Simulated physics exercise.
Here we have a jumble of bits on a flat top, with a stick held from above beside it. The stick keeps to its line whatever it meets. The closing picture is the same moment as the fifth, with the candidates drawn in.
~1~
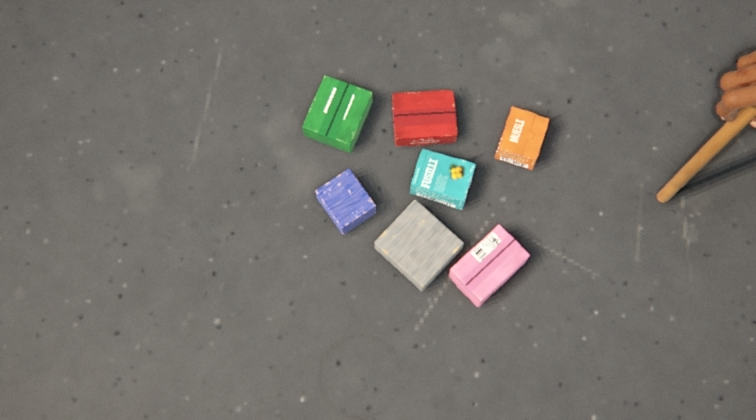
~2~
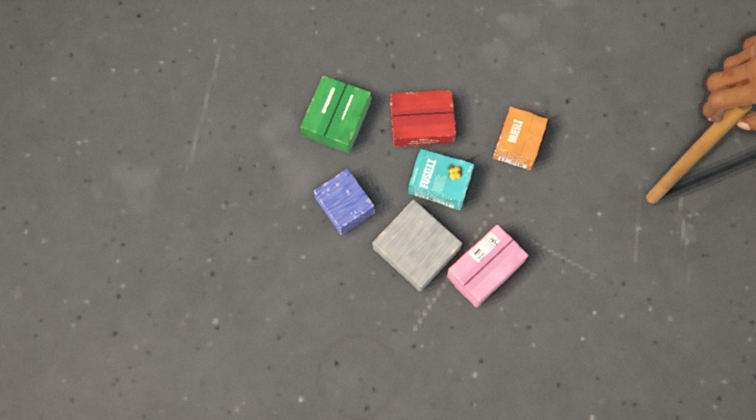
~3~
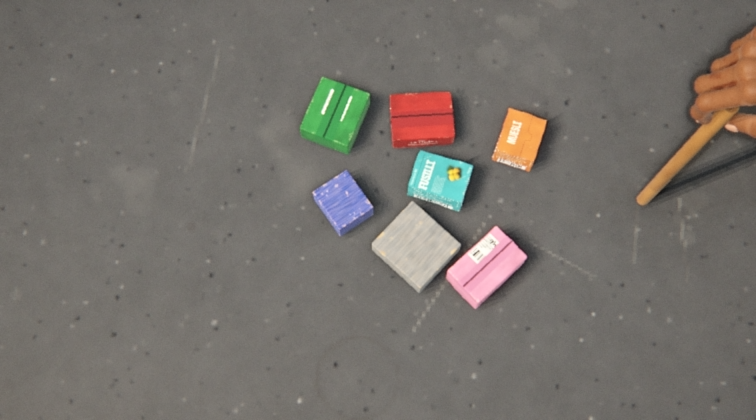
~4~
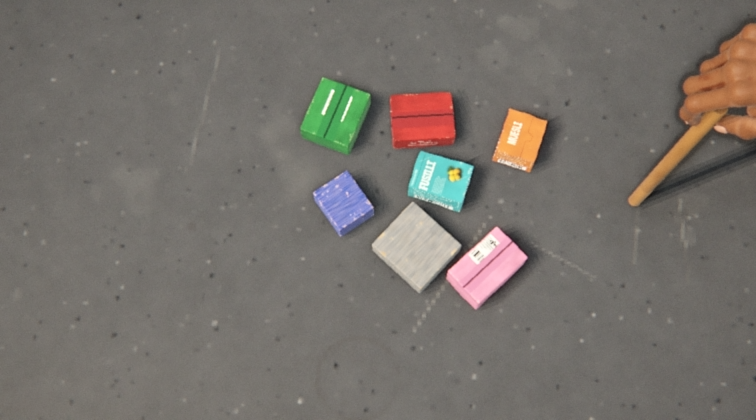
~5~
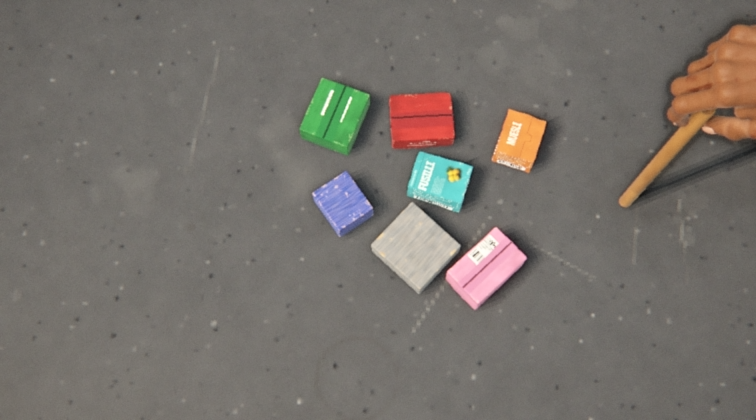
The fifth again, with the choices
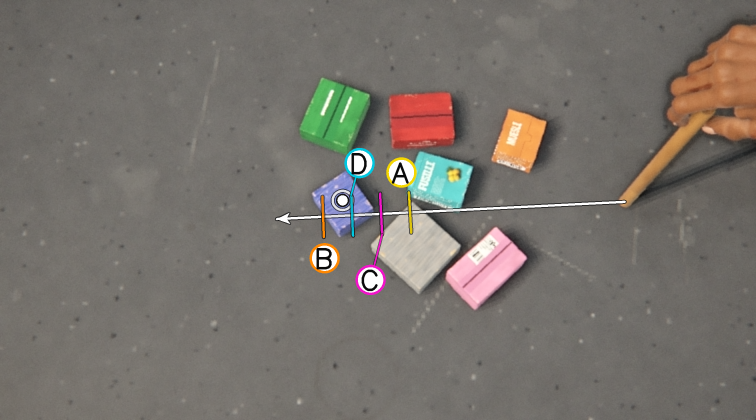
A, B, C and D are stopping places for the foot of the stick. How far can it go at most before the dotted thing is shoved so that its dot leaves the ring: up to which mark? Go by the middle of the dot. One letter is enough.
Mark C.
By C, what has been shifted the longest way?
The turquoise packet.
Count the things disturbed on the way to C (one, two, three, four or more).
In all, two.
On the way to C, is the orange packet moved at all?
No.
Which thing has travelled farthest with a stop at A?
The turquoise packet has gone farthest.
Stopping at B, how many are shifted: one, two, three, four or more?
Three.
On the marked copy, A at (410, 212); B at (323, 216); C at (381, 214); D at (352, 216); the arrow from (625, 202) to (276, 219); the white dot at (342, 201).
Following C. Soon after the start, foot of the stick (537, 206).
Later, foot of the stick (450, 211); turquoise packet (430, 177).
In the end, foot of the stick (381, 214); turquoise packet (411, 172); grey block (403, 253); the dot is still in its ring.
As for the rest, A keeps the dot in but is short; B shifts the dotted thing to (298, 202); D shifts the dotted thing to (324, 207).
